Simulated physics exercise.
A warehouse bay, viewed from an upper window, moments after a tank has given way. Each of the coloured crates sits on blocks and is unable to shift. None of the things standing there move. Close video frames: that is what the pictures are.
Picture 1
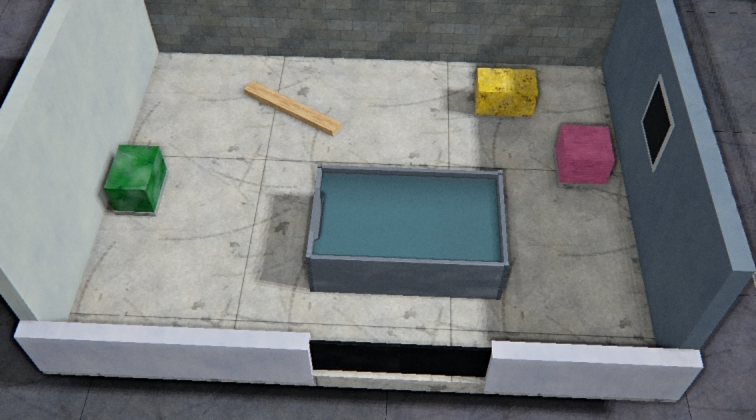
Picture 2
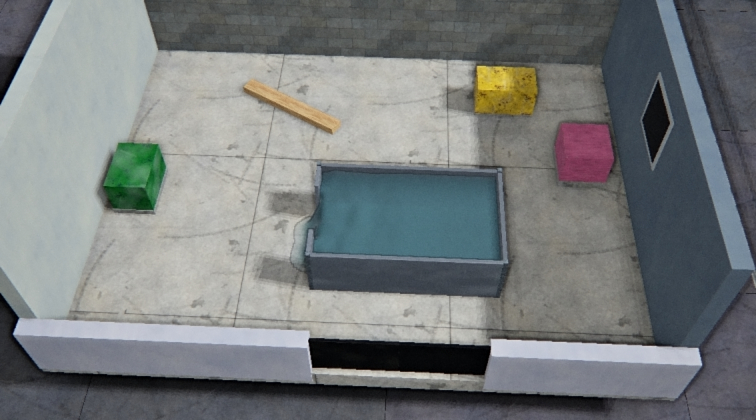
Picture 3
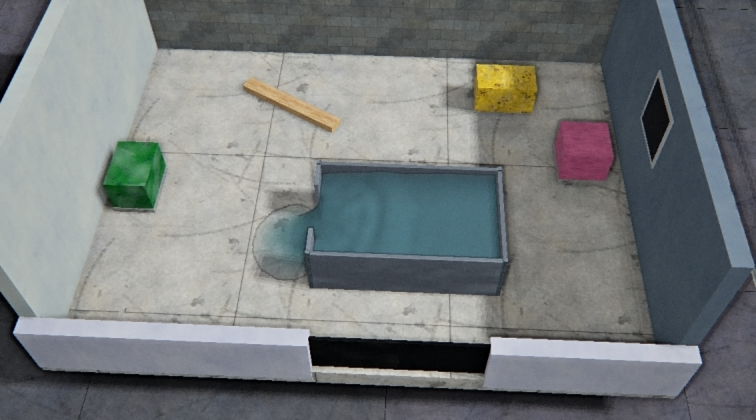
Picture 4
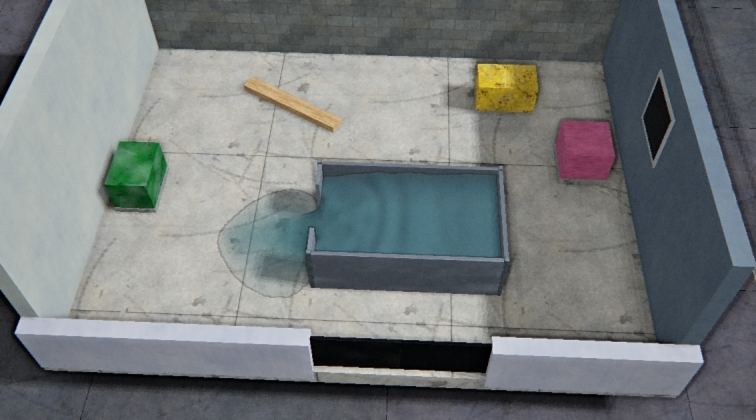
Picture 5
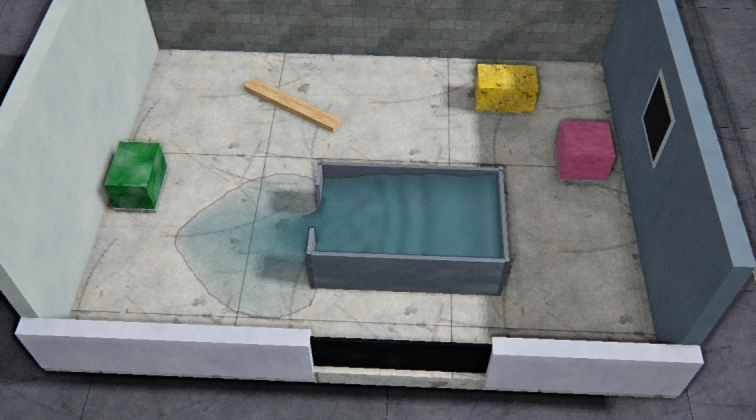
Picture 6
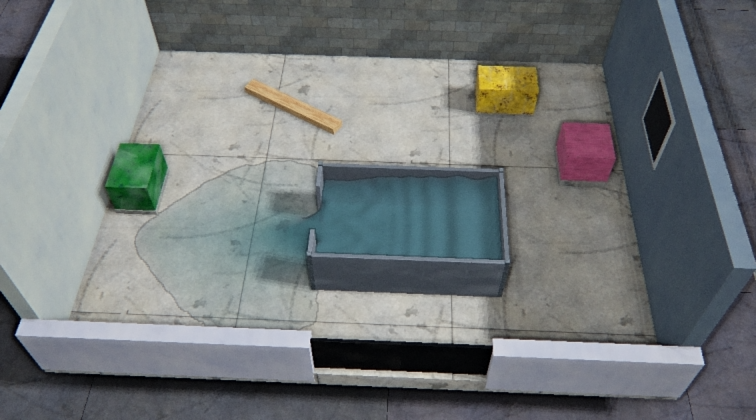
Water pouring from a gap in the left side of a grey tank, spreading leftward across a concrete floor between coloured crates.
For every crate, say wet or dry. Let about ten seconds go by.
The pink crate will be a dry one. The yellow crate will be a wet one. The green crate will be a wet one.
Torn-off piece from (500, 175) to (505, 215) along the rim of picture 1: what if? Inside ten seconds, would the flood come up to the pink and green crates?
As it turns out, the pink gets overtopped, and the green gets overtopped.
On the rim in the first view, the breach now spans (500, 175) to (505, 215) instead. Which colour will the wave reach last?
The green crate comes last.
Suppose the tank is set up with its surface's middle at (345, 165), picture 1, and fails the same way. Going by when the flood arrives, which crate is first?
The crate marked green.
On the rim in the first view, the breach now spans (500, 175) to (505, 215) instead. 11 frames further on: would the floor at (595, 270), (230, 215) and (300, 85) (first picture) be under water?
First spot drenched, second unwetted, third unwetted.
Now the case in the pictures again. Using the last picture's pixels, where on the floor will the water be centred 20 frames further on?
I'd put my finger on (281, 229).
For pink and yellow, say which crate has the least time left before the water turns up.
I reckon it's the yellow crate.
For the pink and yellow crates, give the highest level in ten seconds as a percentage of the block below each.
Respectively 60 % and 210 %.
A moment on, water covers 25 % of the floor; the pink crate not reached, the yellow crate not reached, the green crate water round its plinth.
Next, water covers 35 % of the floor; the pink crate not reached, the yellow crate not reached, the green crate water round its plinth.
Then, water covers 35 % of the floor; the pink crate not reached, the yellow crate not reached, the green crate water round its plinth.
Later, water covers 60 % of the floor; the pink crate not reached, the yellow crate water round its plinth, the green crate water round its plinth.
In the end, water covers 95 % of the floor; the pink crate stayed above the water, the yellow crate was topped, the green crate was topped.
